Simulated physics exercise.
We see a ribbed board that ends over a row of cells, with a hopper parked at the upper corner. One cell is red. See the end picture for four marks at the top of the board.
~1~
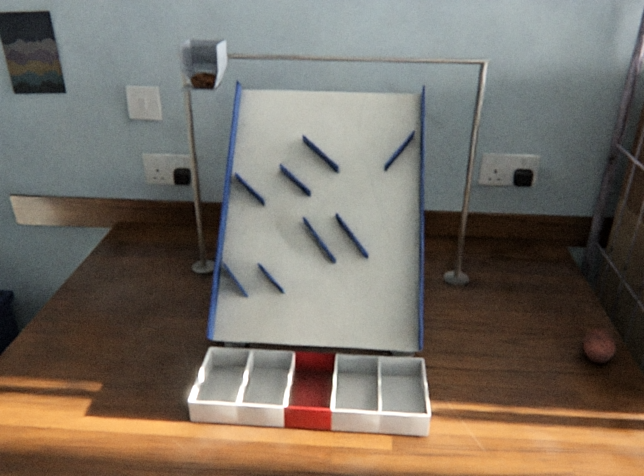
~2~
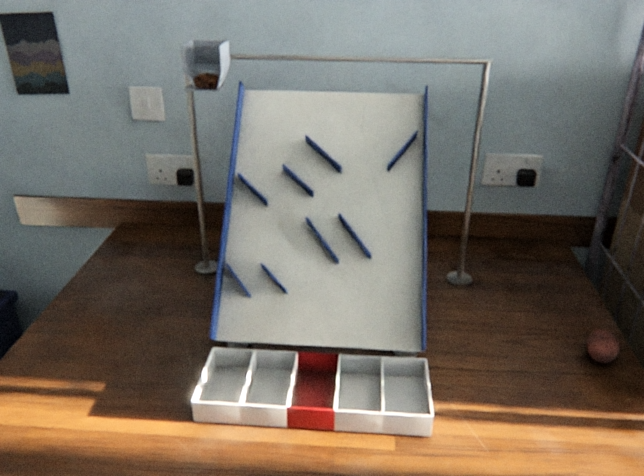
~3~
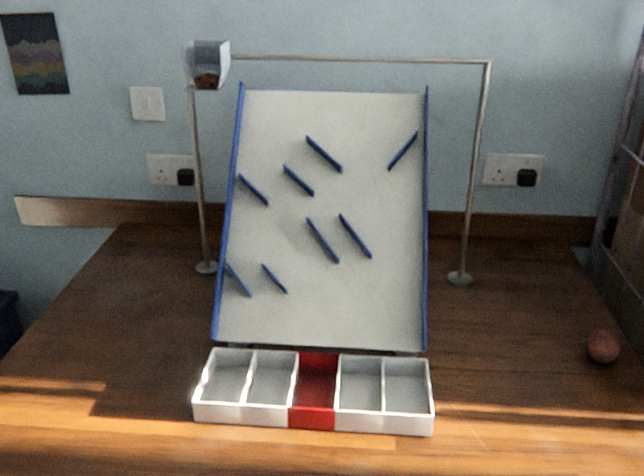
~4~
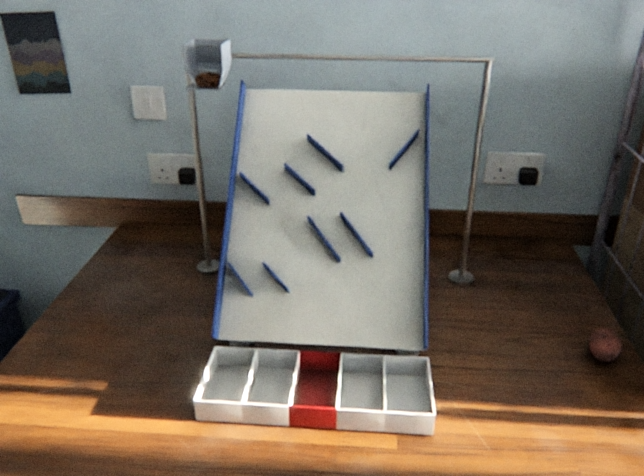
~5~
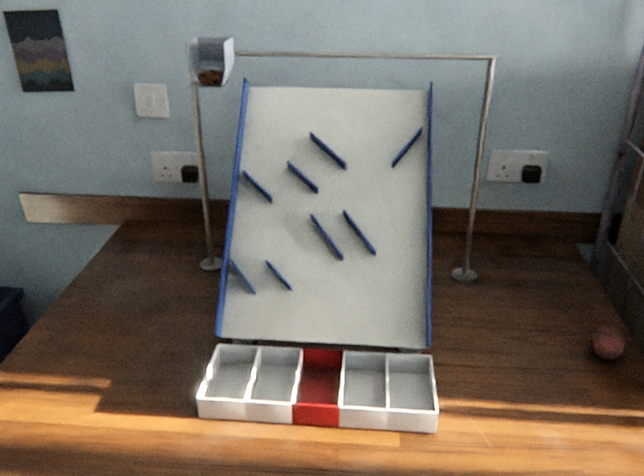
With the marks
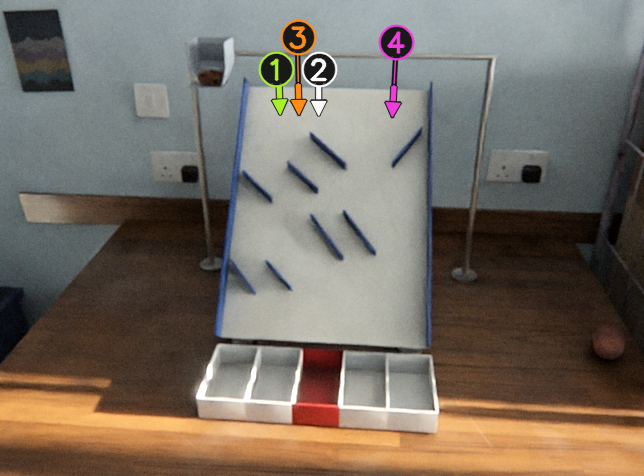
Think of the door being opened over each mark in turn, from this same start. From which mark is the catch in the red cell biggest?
1.
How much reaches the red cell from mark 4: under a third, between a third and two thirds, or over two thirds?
It is under a third.
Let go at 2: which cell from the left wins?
It is the fifth one.
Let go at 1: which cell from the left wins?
The third.
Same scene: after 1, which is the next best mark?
That is mark 3.
On the marked copy, mark 1 meets the board at (279, 109); mark 2 meets the board at (318, 110); mark 3 meets the board at (298, 109); mark 4 meets the board at (392, 111).
For mark 1, roughly half in the red cell, roughly a third in other cells, roughly a quarter outside the box.
For mark 2, just a few in the red cell, the larger part in other cells, about a tenth outside the box.
For mark 3, roughly a quarter in the red cell, roughly two thirds in other cells, about a tenth outside the box.
For mark 4, not one piece in the red cell, almost all in other cells, about a tenth outside the box.
